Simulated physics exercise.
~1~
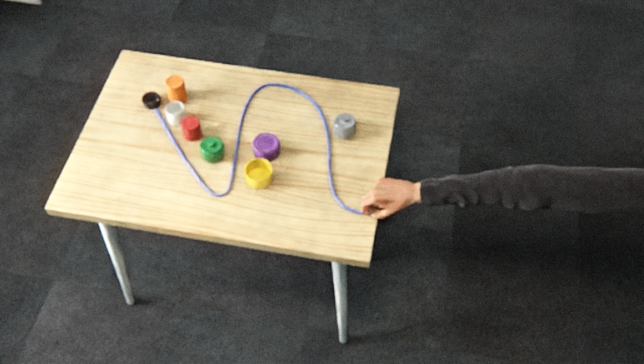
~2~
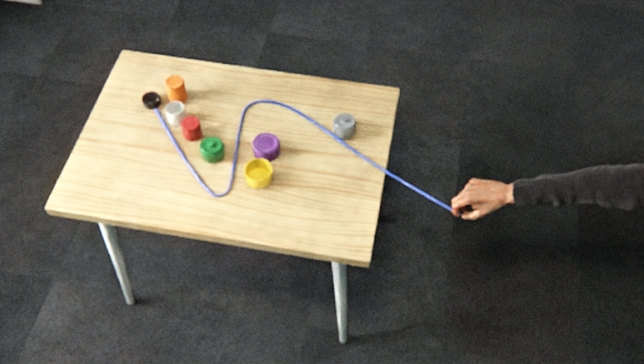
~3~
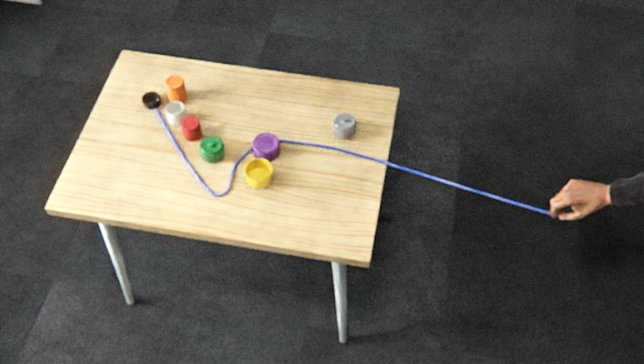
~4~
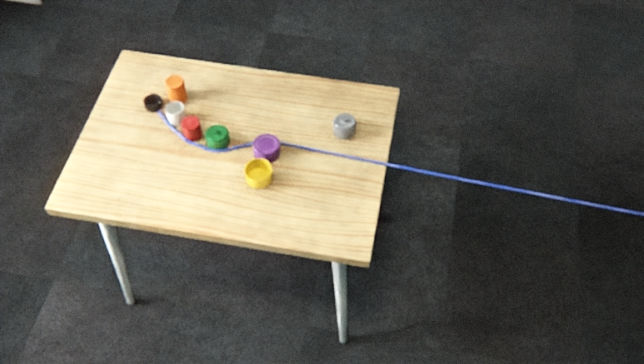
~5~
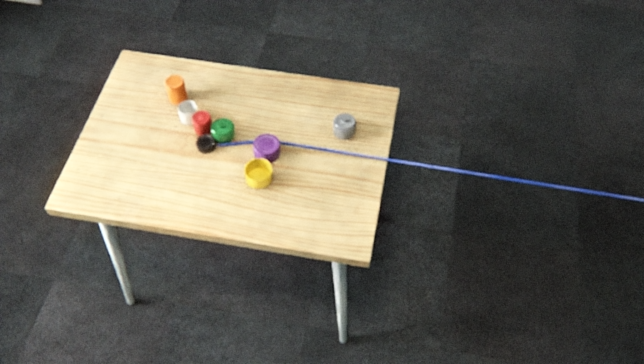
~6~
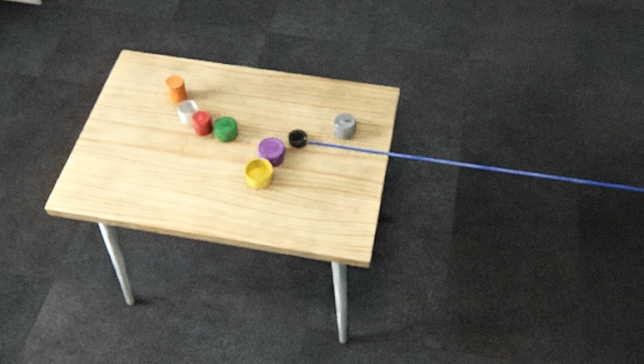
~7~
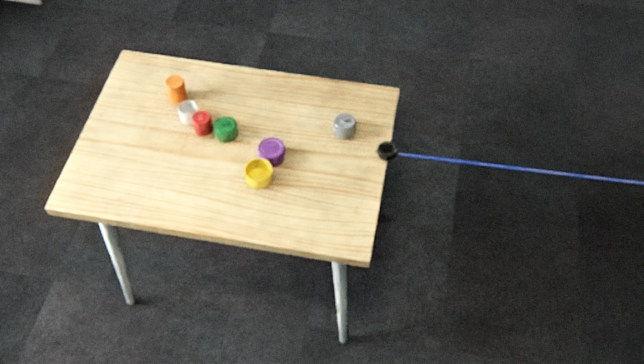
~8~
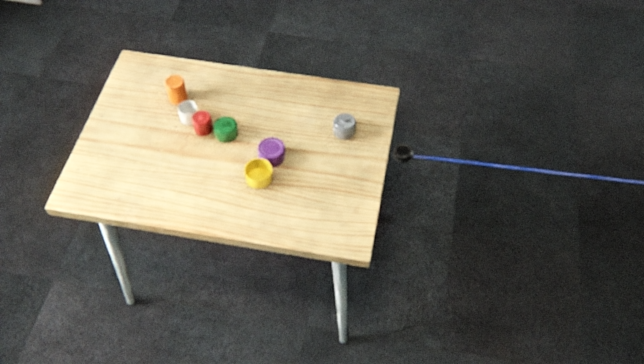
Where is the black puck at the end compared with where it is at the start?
At the start it sits on the table near the upper left corner, beside the orange and white containers. At the end it is off the tabletop, just past the right edge, on the end of the taut blue cord.
